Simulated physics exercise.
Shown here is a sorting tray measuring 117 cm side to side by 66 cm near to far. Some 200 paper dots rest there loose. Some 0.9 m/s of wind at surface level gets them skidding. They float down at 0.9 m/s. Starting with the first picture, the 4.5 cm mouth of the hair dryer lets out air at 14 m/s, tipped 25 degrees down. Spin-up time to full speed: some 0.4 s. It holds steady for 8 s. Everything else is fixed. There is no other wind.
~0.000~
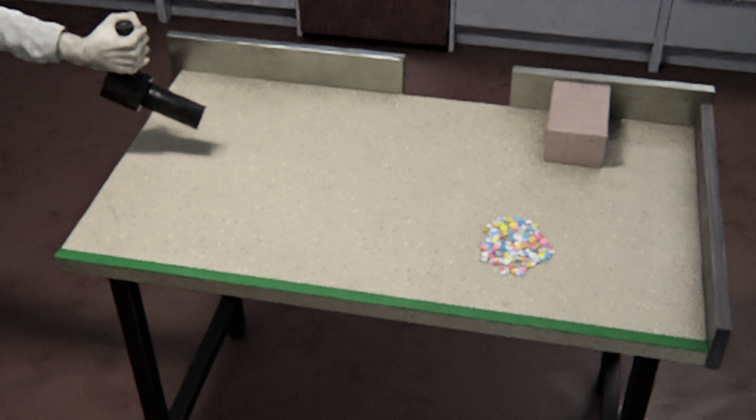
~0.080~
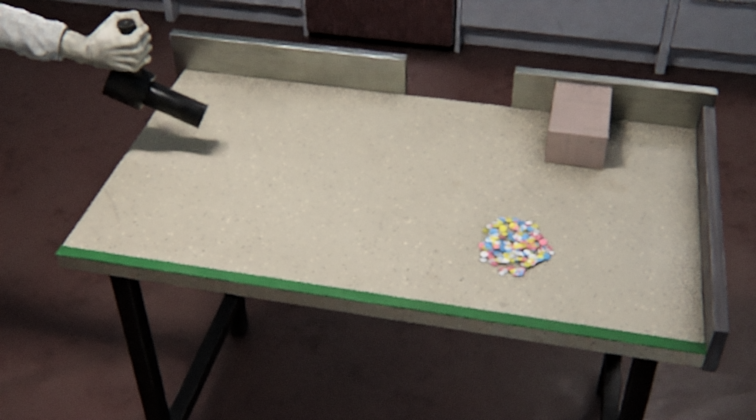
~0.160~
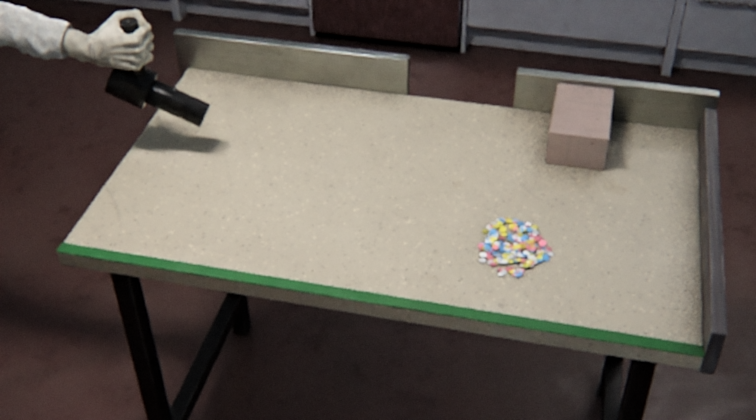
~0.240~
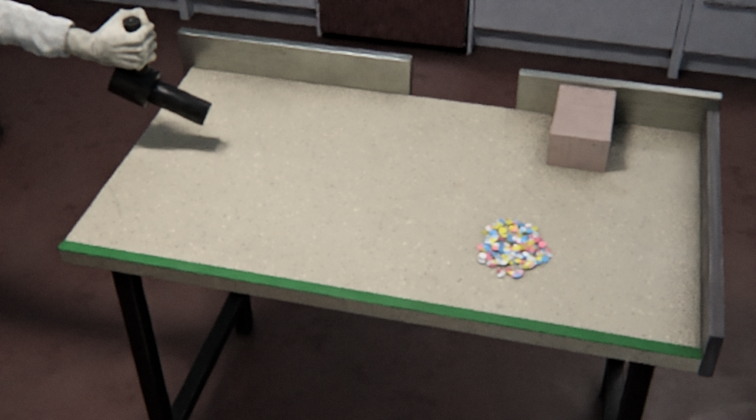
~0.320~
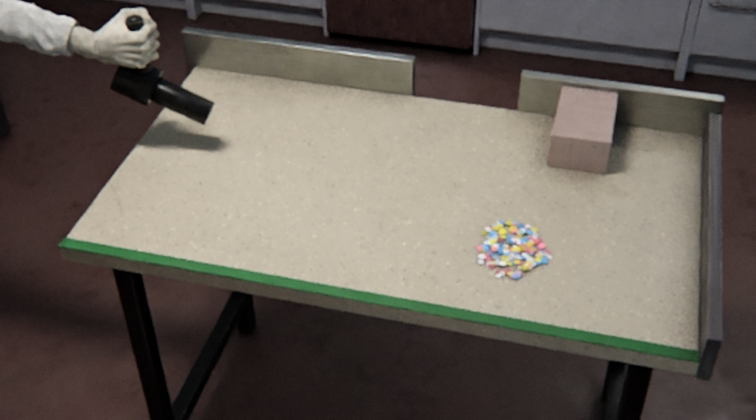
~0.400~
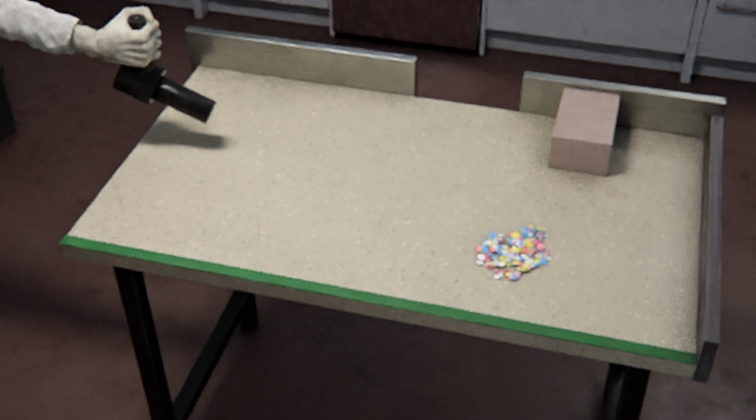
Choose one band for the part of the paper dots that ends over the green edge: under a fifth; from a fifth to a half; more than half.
I would say over half.
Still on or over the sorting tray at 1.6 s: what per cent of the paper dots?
Some 3 percent are still there.
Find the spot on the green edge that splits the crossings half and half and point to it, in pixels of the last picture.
Close to pixel (617, 350).
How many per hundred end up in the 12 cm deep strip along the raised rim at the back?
0 %.
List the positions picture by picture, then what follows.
In the first frame, the middle of the paper dots is near (515, 246), none has stirred yet and the mouth of the hair dryer is at (202, 118).
In the second frame, the middle of the paper dots is near (515, 247), none has stirred yet and the green edge is centred on (362, 302).
In the third frame, the middle of the paper dots is near (514, 248), none has stirred yet and the top of a block is at (583, 110).
In the fourth frame, the middle of the paper dots is near (514, 249) and none has stirred yet.
In the fifth frame, the middle of the paper dots is near (513, 250) and none has stirred yet.
In the sixth frame, the middle of the paper dots is near (516, 250), the farthest in sight from the hair dryer is at (548, 258) and about 10 % have left their places.
After 1.6 s, 97 % are over the green edge; 94 % have settled or left.
After 2.6 s, 100 % are over the green edge; 100 % have settled or left.
After 4.4 s, 100 % are over the green edge; 100 % have settled or left.
After 8.0 s, at the end, 100 % are over the green edge.
